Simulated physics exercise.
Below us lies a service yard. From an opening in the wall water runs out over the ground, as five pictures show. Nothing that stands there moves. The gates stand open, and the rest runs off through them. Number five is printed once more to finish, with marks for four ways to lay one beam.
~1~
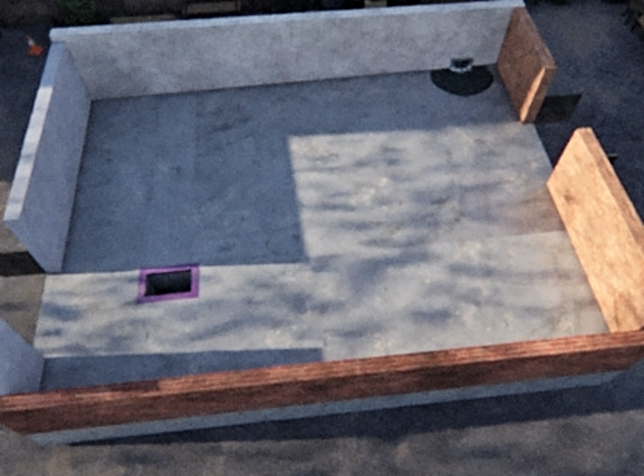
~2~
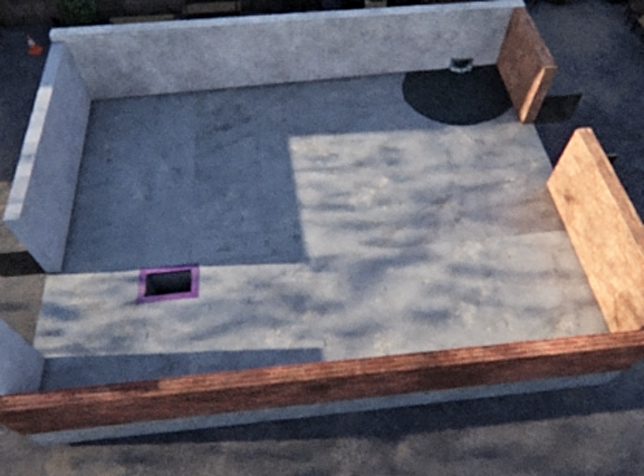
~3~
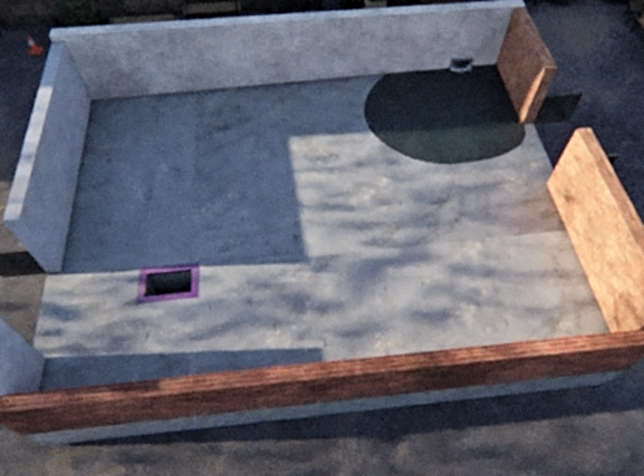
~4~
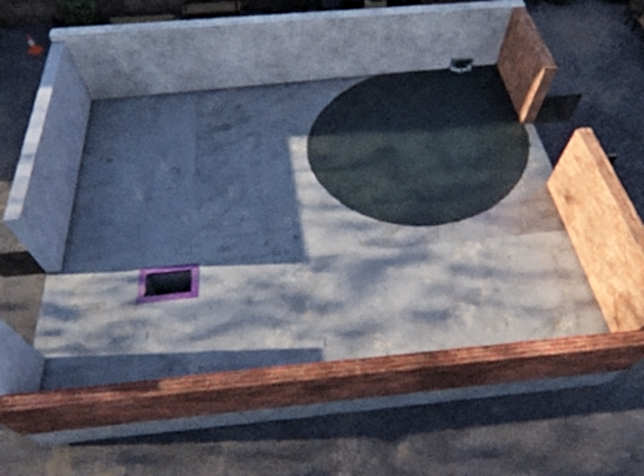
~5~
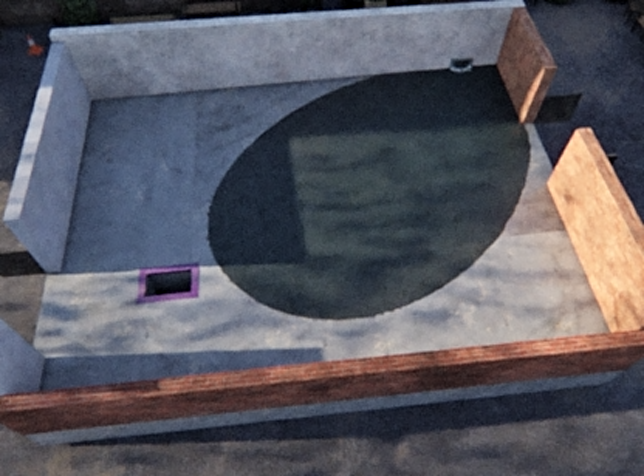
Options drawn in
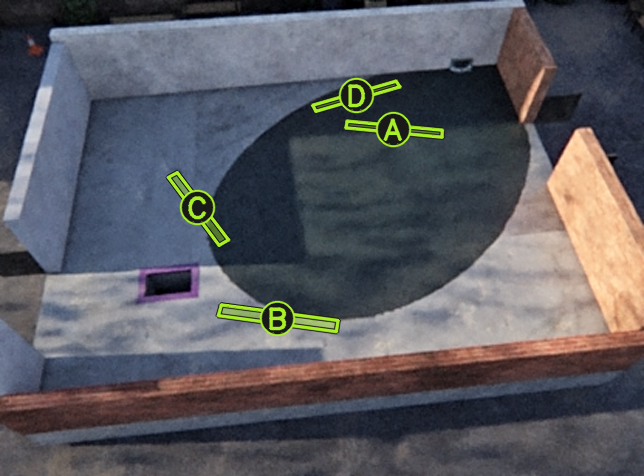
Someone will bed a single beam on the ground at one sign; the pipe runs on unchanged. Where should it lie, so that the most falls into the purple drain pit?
It is B.
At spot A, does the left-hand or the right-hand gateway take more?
More leaves on the left.
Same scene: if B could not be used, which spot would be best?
The answer is D.
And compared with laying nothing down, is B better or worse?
It is better.
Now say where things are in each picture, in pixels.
Outfall at (461, 63); purple drain pit at (169, 283); open gate at (53, 313); open gate at (534, 153); water covers 2 % of the ground and shows as far out as (479, 90); purple drain pit still dry.
Water covers 6 % of the ground and shows as far out as (419, 112); purple drain pit still dry.
Water covers 12 % of the ground and shows as far out as (410, 153); purple drain pit still dry.
Water covers 23 % of the ground and shows as far out as (357, 207); purple drain pit still dry.
Water covers 42 % of the ground and shows as far out as (274, 305); purple drain pit still dry.
On the marked copy, A from (346, 124) to (442, 133); B from (219, 310) to (337, 326); C from (172, 175) to (223, 242); D from (314, 108) to (397, 84).
For spot A, about 11 % of the stream runs into the purple drain pit, about 89 % out by the gates.
For spot B, about 44 % of the stream runs into the purple drain pit, about 56 % out by the gates.
For spot C, about 12 % of the stream runs into the purple drain pit, about 87 % out by the gates.
For spot D, about 21 % of the stream runs into the purple drain pit, about 79 % out by the gates.
